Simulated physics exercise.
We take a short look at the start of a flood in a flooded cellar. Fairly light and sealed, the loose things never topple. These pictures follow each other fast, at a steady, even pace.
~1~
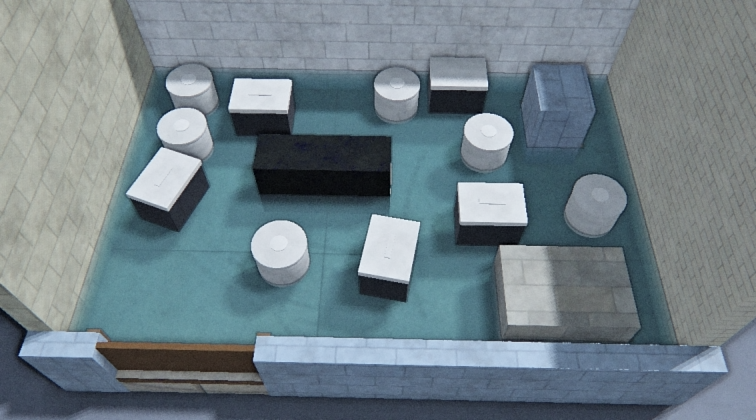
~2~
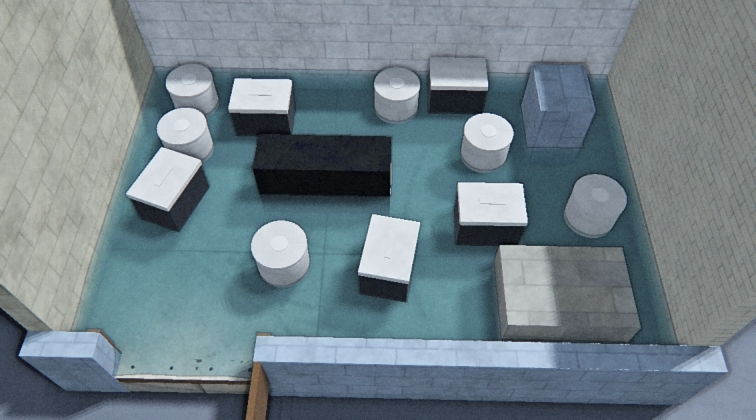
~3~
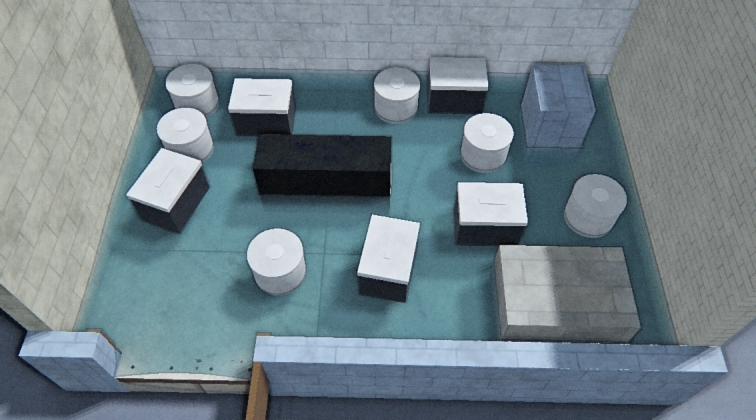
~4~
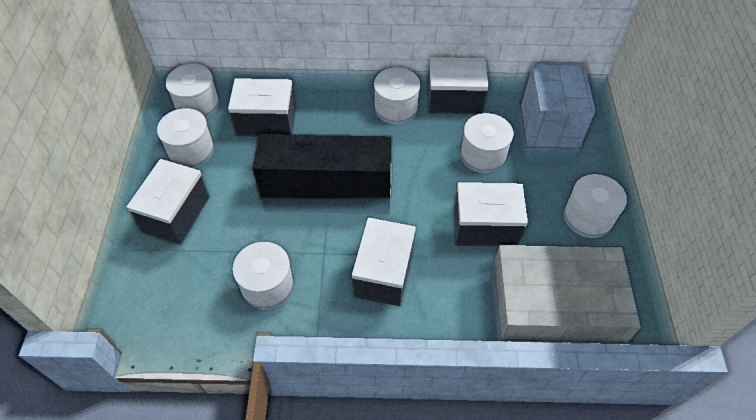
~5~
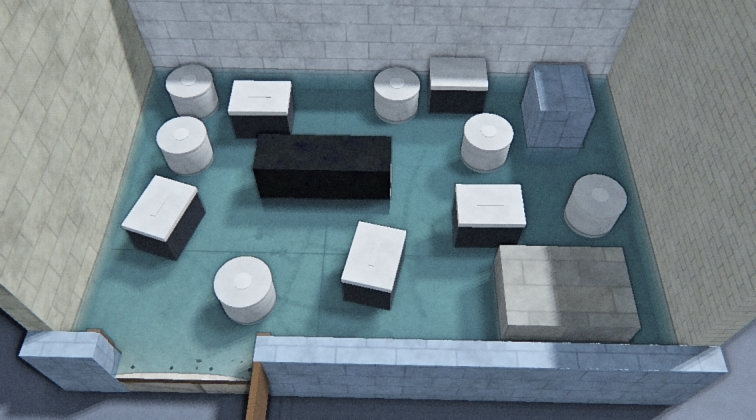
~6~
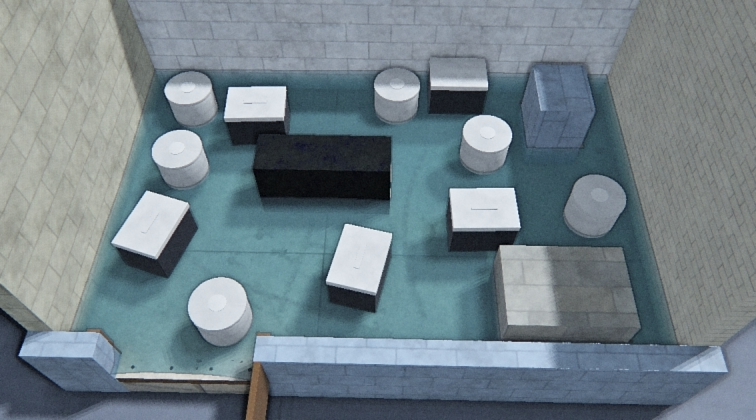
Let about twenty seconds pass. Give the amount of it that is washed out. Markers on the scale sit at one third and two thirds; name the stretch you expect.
The amount is two thirds and upward.
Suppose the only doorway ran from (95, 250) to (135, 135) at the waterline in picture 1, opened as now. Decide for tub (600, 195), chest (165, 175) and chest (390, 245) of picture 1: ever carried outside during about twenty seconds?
Following that order: Remains behind; escaped; escaped.
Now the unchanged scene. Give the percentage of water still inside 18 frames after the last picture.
It comes out at 58 parts in a hundred.
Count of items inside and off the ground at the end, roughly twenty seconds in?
Tally: 3.
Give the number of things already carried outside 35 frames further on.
The number comes to 8.
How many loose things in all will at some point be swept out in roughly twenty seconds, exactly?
The answer is 8.
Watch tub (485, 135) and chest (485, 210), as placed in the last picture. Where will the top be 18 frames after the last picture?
About (409, 218) and (233, 320).
A moment on, 2 of 11 are out; 9 afloat.
Next, 5 of 11 are out; 6 afloat.
Later, 8 of 11 are out; 3 afloat.
In the end, 8 of 11 are out; 3 afloat.
